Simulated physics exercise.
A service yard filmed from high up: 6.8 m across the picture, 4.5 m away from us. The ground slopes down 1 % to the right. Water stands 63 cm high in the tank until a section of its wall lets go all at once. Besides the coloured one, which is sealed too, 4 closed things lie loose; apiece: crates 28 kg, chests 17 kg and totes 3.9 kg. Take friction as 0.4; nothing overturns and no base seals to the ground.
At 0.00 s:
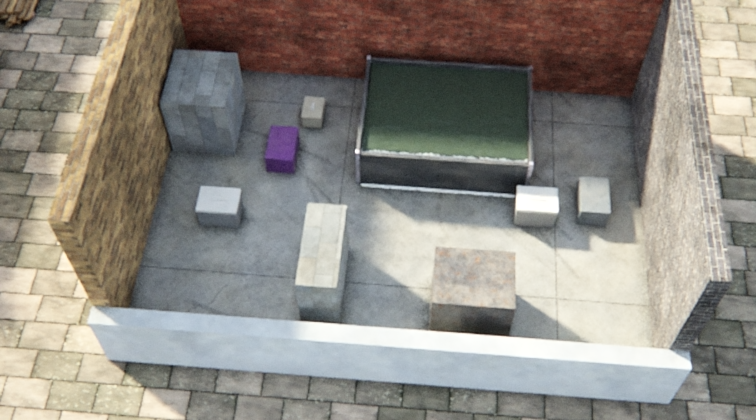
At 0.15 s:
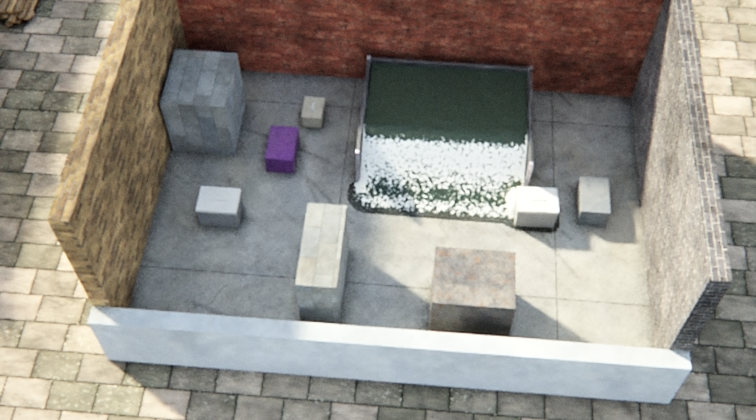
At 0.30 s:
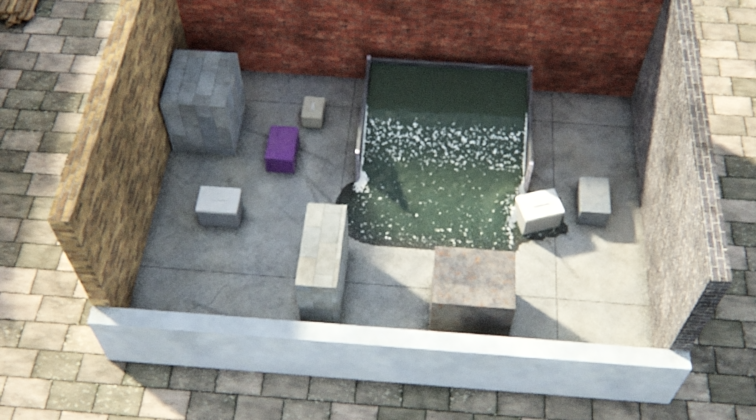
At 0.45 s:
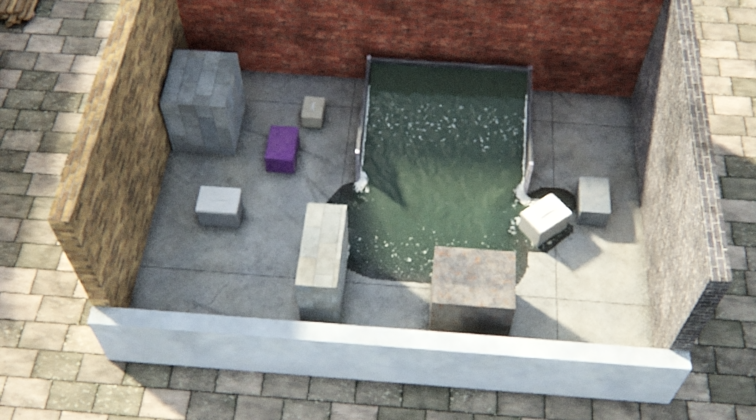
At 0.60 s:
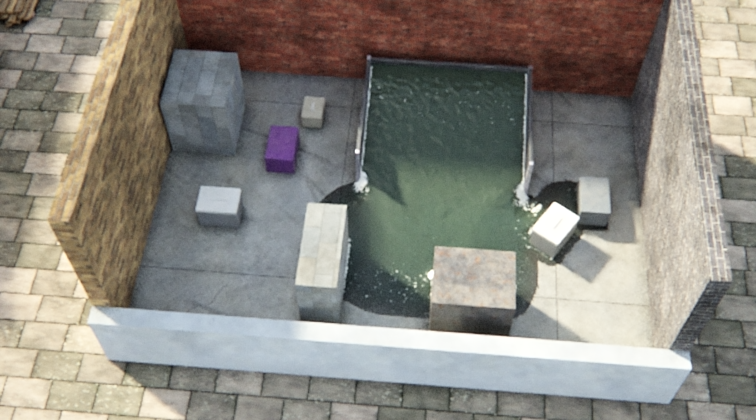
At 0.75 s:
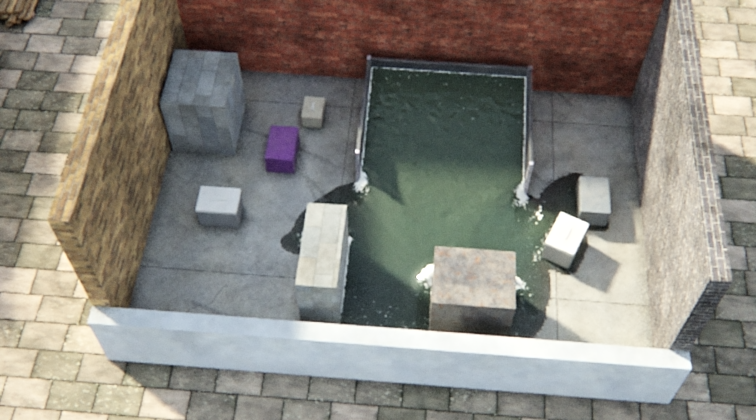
A paved service yard, walled in brick and stone with a low pale wall in front, is seen from high up by a still camera. A purple crate and a blue-grey block sit left, pale boxes lie on both sides, and two larger blocks stand near the front. Dark green water bursts forward from a tank at the back, foaming, spreads around the front blocks, and pushes and turns one white box rightward.
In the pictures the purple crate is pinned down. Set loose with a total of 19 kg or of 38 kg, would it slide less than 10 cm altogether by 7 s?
I expect that only the larger load is enough.
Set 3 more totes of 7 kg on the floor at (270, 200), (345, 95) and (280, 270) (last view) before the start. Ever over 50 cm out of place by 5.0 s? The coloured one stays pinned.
In turn: Over, less, short of it.
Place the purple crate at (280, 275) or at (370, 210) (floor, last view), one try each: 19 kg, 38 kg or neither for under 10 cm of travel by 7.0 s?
In turn: The smaller is enough; neither is enough.
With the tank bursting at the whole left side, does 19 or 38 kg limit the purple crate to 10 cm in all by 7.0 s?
Then neither weight holds it.
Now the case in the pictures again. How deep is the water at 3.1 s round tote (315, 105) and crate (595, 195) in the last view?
Roughly 0 and 5 cm.
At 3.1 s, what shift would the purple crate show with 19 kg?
Roughly 0 cm.
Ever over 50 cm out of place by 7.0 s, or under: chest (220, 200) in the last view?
Answer: Under.
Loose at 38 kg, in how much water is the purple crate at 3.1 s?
About 1 cm.
After 1.4 s the purple crate would be 0 cm from its start with 19 kg and 0 cm from its start with 38 kg; 0 cm of water round it then.
After 3.1 s the purple crate would be 0 cm from its start with 19 kg and 0 cm from its start with 38 kg; 1 cm of water round it then.
After 4.9 s the purple crate would be 0 cm from its start with 19 kg and 0 cm from its start with 38 kg; 6 cm of water round it then.
After 7.0 s the purple crate would be 20 cm from its start with 19 kg and 0 cm from its start with 38 kg; 5 cm of water round it then.
